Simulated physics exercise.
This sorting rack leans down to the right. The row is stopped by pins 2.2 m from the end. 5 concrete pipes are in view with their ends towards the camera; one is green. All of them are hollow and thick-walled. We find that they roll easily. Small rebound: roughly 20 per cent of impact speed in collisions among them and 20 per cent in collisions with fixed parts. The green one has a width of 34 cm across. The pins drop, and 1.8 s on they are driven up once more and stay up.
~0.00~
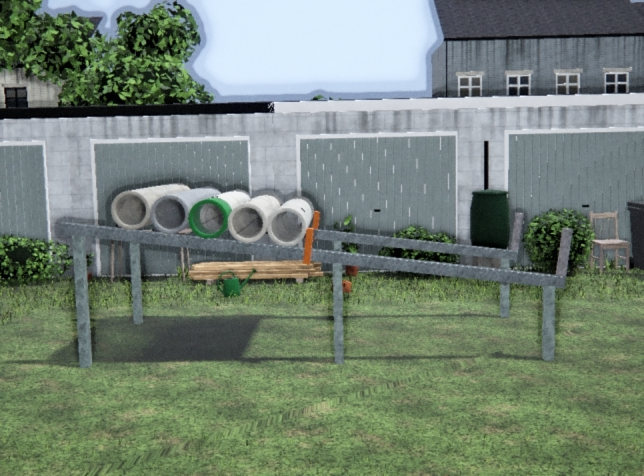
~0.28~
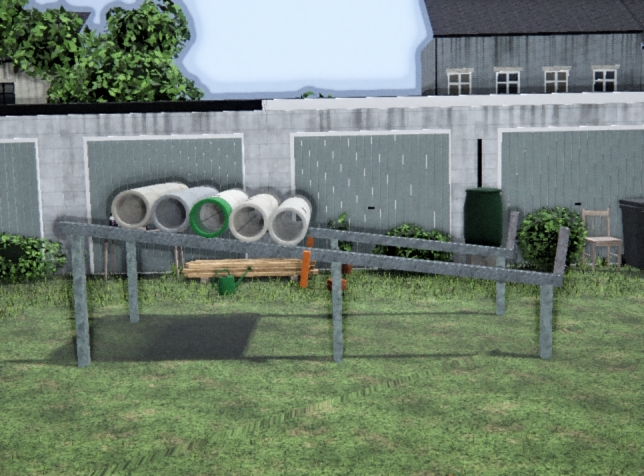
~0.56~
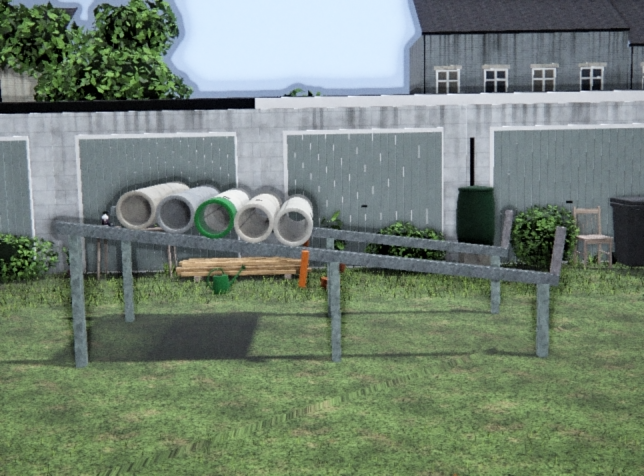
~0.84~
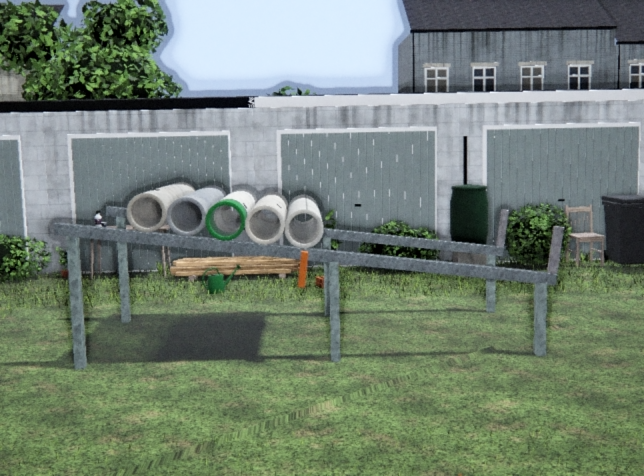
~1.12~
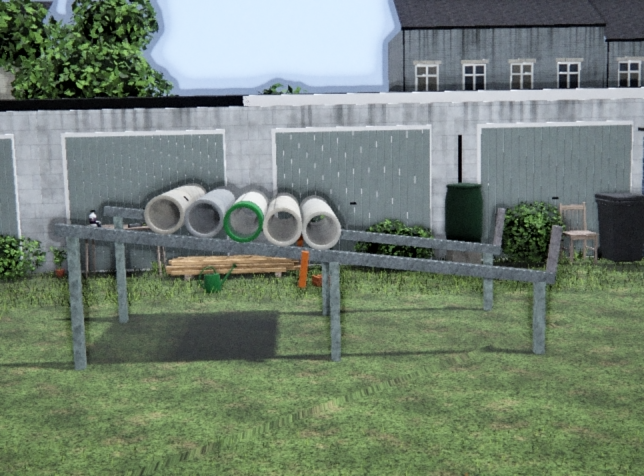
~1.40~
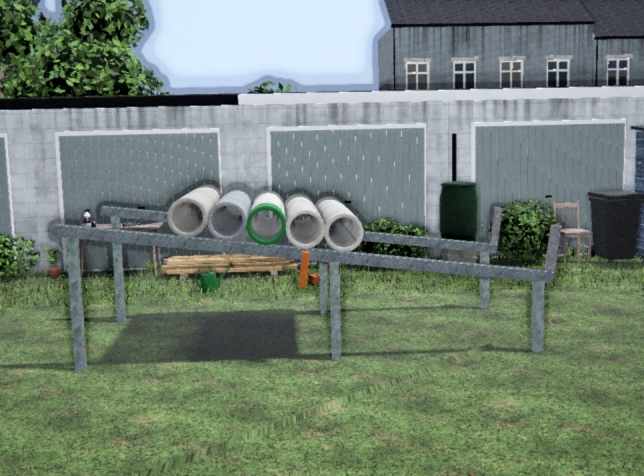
A long grey rack on posts, sloping gently down to the right, stands on a lawn before a pale wall with grey panels, seen from the front. Five hollow concrete pipes, the middle one green-rimmed, sit side by side towards its left, with stacked timber behind. The pipes rest, then roll together down the slope to the right, while the background shifts left as the camera moves slightly.
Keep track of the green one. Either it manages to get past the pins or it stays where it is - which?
I expect it makes it out.
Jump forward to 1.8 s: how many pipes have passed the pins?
By then the number is 2.
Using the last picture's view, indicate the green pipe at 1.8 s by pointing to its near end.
I'd point to somewhere near (307, 229).
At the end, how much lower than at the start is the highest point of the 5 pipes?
Comparing start and end, it's lower by about 15 cm.
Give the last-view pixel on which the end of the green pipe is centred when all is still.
I'd say somewhere close to (458, 244).
After 1.6 s, green is on the rails, 20 cm above the pins, rolling right; 2 below the pins.
After 1.8 s, green is on the rails, 5 cm above the pins, rolling right; 2 below the pins.
After 2.0 s, green is in the air, 20 cm below the pins, rolling right; 3 below the pins.
At rest (3.3 s), green is on the rails, 135 cm below the pins; 3 below the pins.
